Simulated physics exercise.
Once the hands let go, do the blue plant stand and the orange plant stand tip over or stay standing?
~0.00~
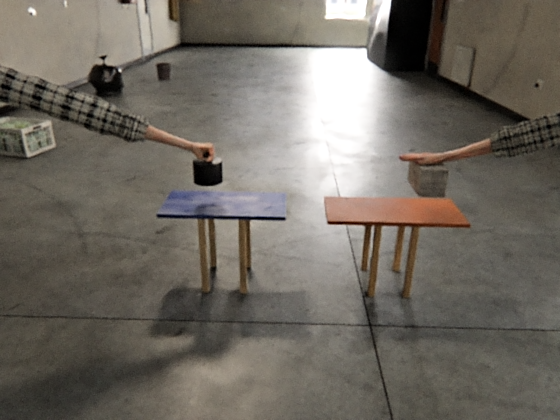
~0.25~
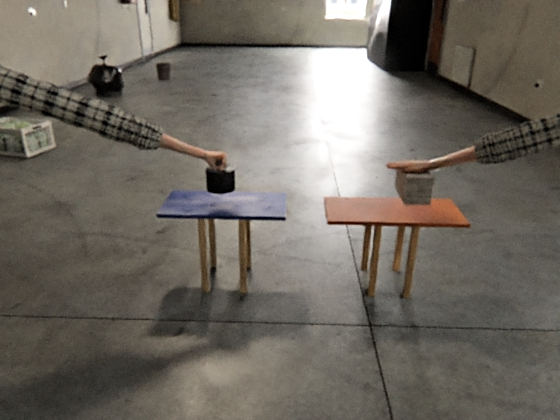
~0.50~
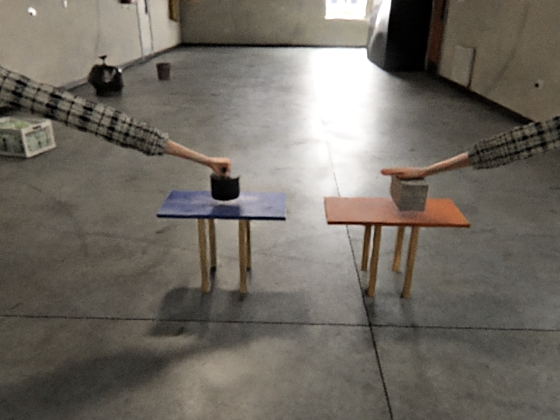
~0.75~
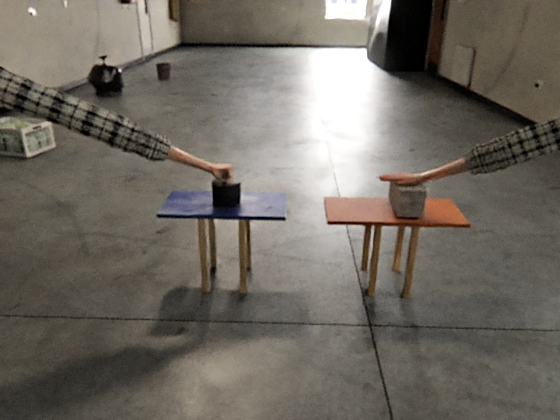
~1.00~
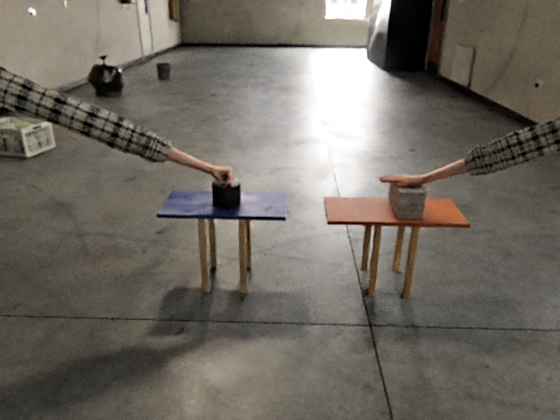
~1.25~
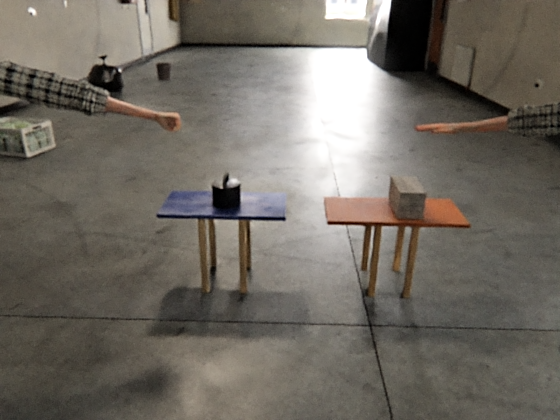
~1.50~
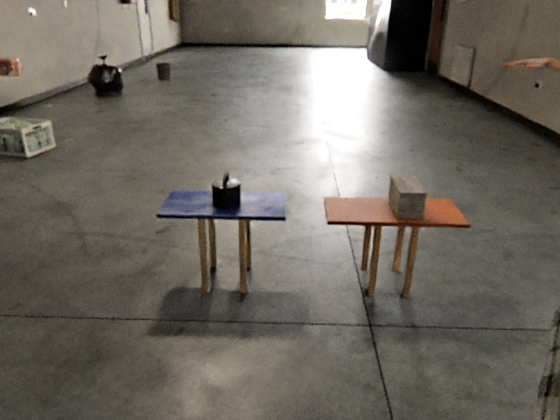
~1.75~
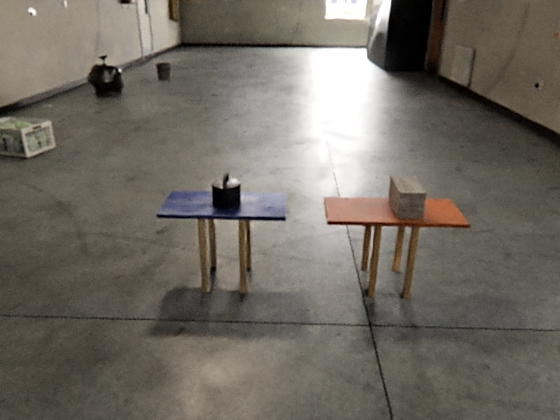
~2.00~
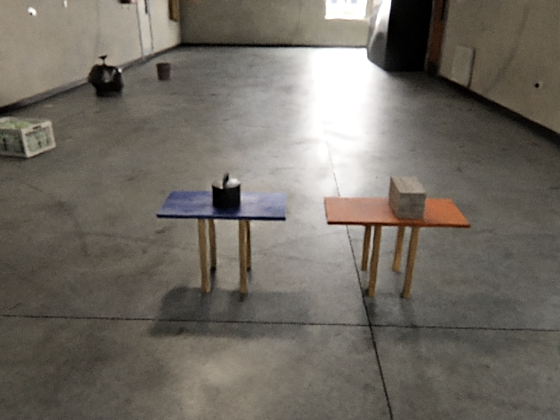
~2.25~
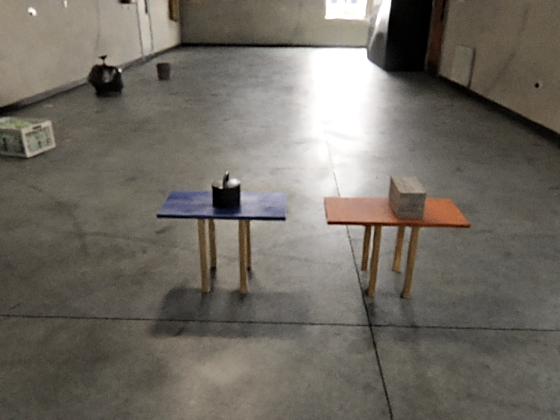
Both stay standing. The blue plant stand holds firm under the dark round object, and the orange plant stand holds firm under the grey block.
